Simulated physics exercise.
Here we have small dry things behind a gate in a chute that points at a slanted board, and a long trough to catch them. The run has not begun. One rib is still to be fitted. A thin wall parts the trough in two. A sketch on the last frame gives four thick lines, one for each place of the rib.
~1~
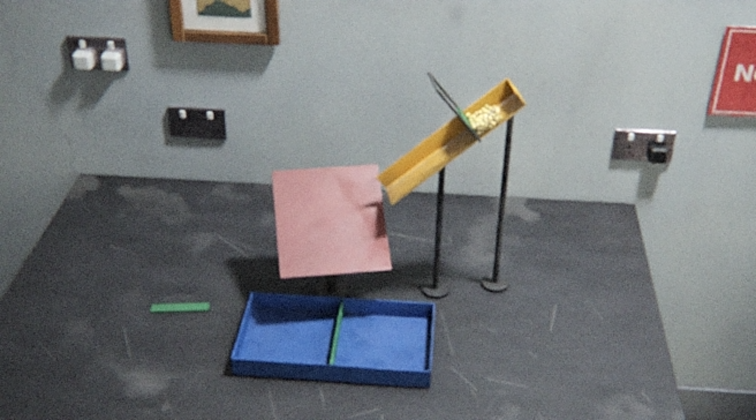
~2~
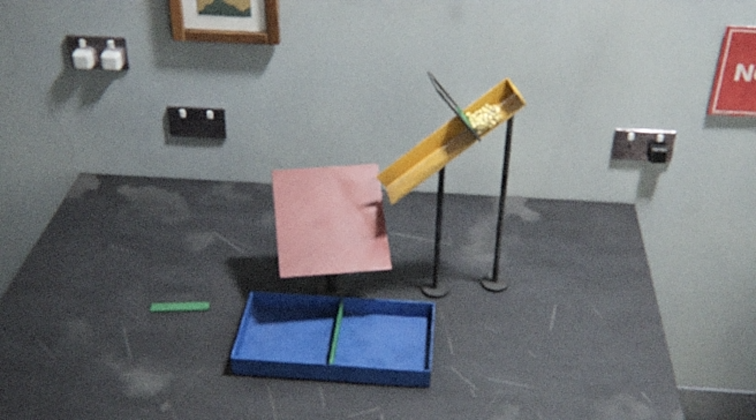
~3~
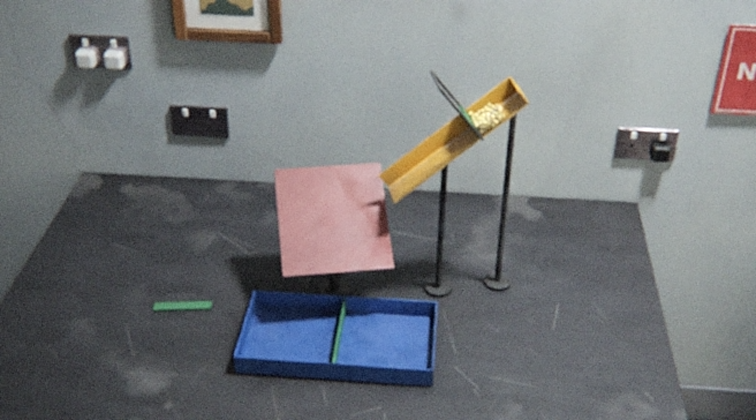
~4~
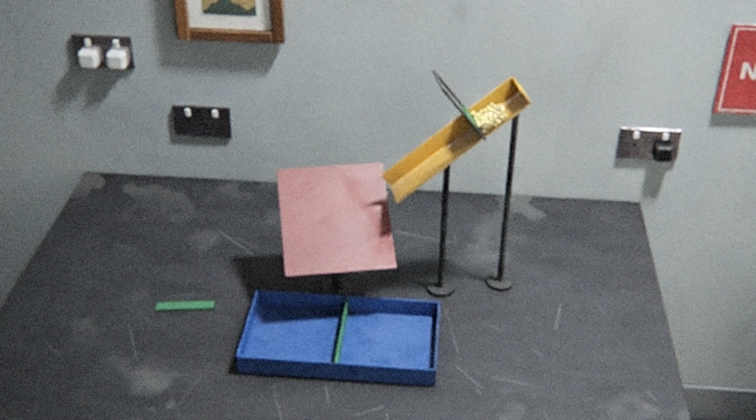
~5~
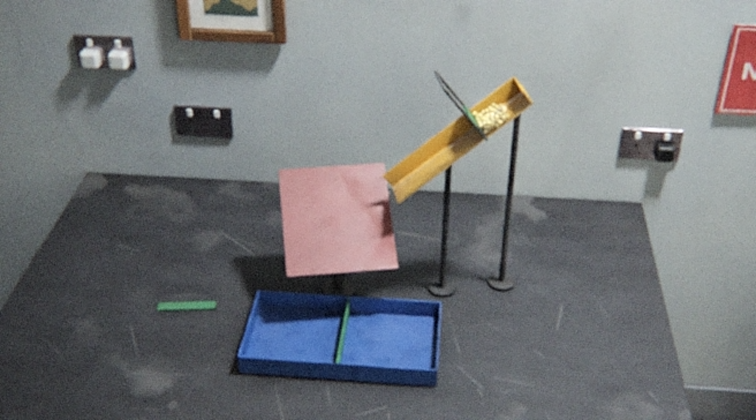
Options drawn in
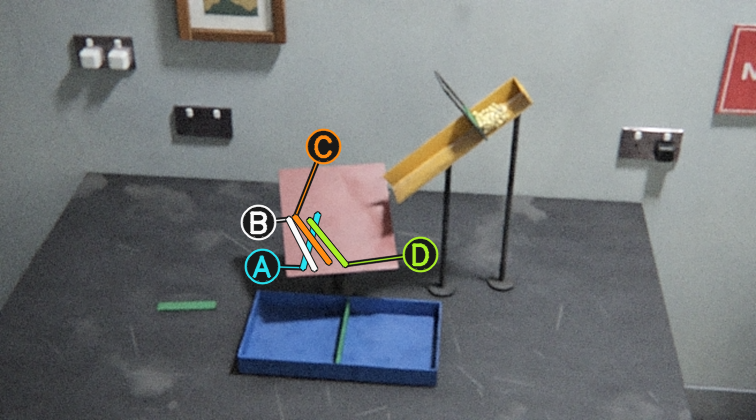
Pale yellow beans sit still behind a gate in a sloping yellow chute above a blue tray.
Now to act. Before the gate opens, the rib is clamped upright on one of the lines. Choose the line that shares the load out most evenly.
The answer is line C.
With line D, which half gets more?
More lands on the right.
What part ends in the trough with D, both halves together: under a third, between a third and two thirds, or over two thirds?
Line D gives over two thirds.
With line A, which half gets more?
More lands on the left.
On the marked copy, line A from (317, 214) to (303, 267); line B from (289, 219) to (314, 268); line C from (295, 217) to (328, 262); line D from (309, 220) to (345, 264).
If A is chosen, of what is caught, nearly all in the left half, a small part in the right.
If B is chosen, of what is caught, most in the left half, a small part in the right.
If C is chosen, of what is caught, about half in the left half, about half in the right.
If D is chosen, of what is caught, a small part in the left half, nearly all in the right.
